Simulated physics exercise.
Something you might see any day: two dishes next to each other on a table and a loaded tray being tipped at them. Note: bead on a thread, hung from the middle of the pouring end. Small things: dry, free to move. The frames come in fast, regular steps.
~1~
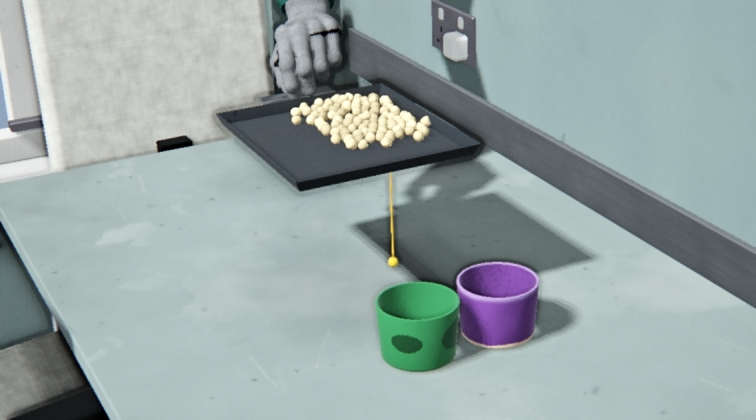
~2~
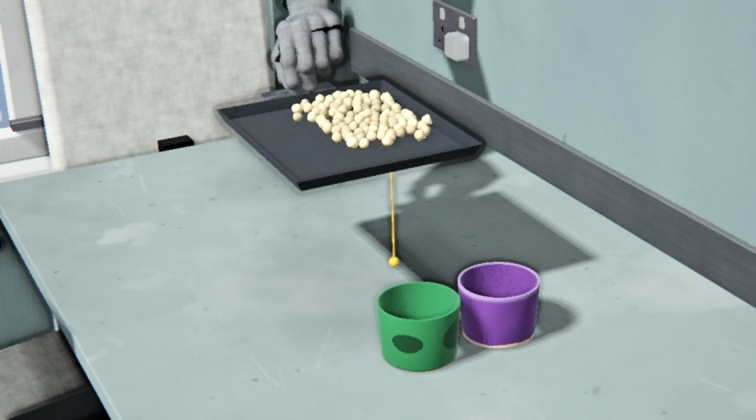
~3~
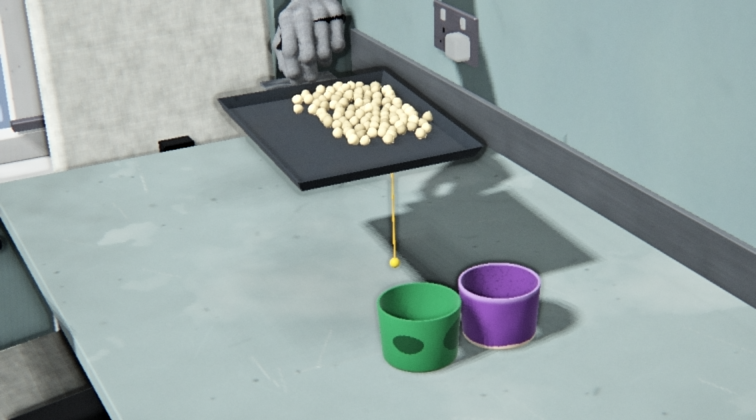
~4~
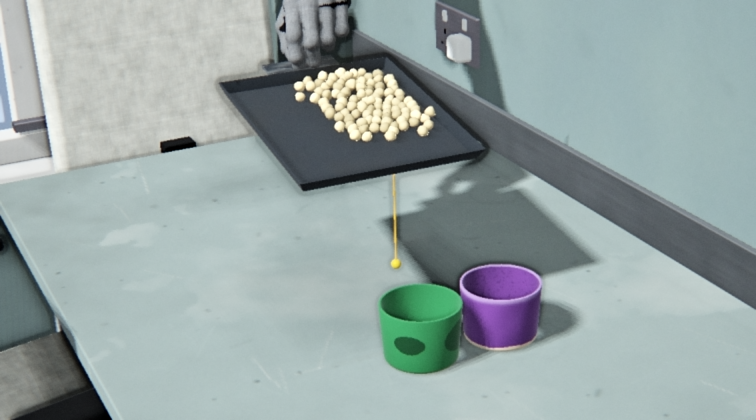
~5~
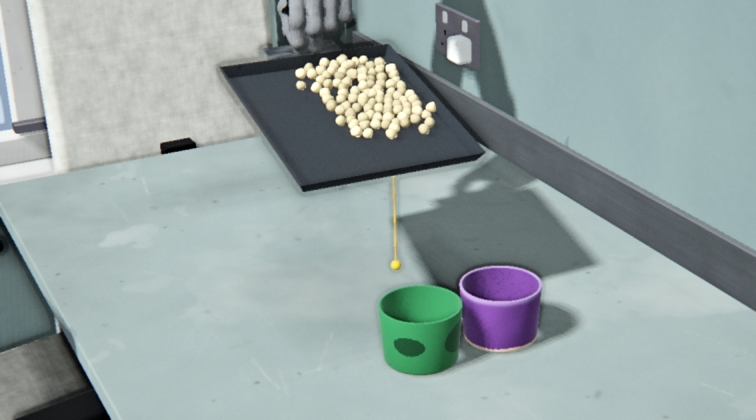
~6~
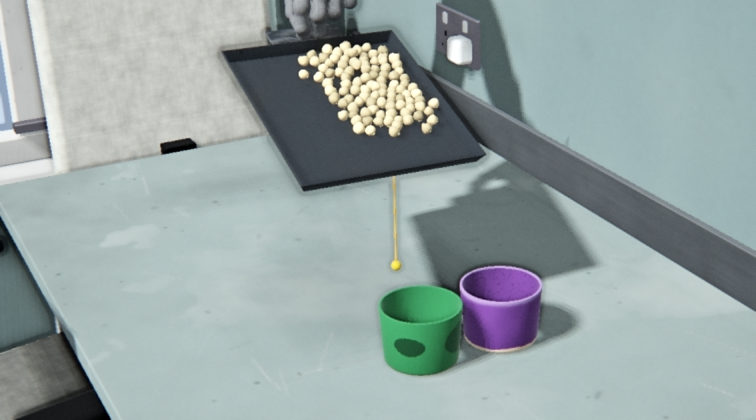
The footage shows a gray hand at the back of a dark tray of pale round nuts as its far end gradually rises, tilting it toward the front, while the hanging yellow bead and the green and purple dishes barely move.
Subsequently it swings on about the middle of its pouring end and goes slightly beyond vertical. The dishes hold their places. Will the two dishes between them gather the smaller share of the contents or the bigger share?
Between them the dishes gather the bigger share.
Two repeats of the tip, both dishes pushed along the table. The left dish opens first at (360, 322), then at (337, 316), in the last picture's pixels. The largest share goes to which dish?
It comes out as the dish further right in the first try and the dish further right in the second.
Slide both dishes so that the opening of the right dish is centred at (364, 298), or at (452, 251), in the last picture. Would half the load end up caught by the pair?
Result - try one, below the halfway mark; try two, below the halfway mark.
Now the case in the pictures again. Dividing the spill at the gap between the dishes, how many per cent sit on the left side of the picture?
Looks to be around 50 per cent of the spill.
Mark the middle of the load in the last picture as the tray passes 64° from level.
Look close to (462, 193) in the last picture.
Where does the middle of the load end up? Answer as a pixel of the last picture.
(488, 334).
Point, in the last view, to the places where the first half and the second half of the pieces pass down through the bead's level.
I'd say close to (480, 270) at first and close to (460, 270) later on.
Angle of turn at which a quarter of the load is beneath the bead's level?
Near 65 degrees.
Soon after the last picture, tray tipped steeply; about half on the tray; a small part in the left dish; a small part in the right dish; a stray few outside both; about a third in the air.
A little later, tray tipped past a quarter turn; about a third in the left dish; about half in the right dish; about a quarter outside both; a stray few in the air.
Later still, tray tipped past a quarter turn; about a third in the left dish; about half in the right dish; about a quarter outside both.
At rest, tray tipped past a quarter turn; about a third in the left dish; about half in the right dish; about a quarter outside both.
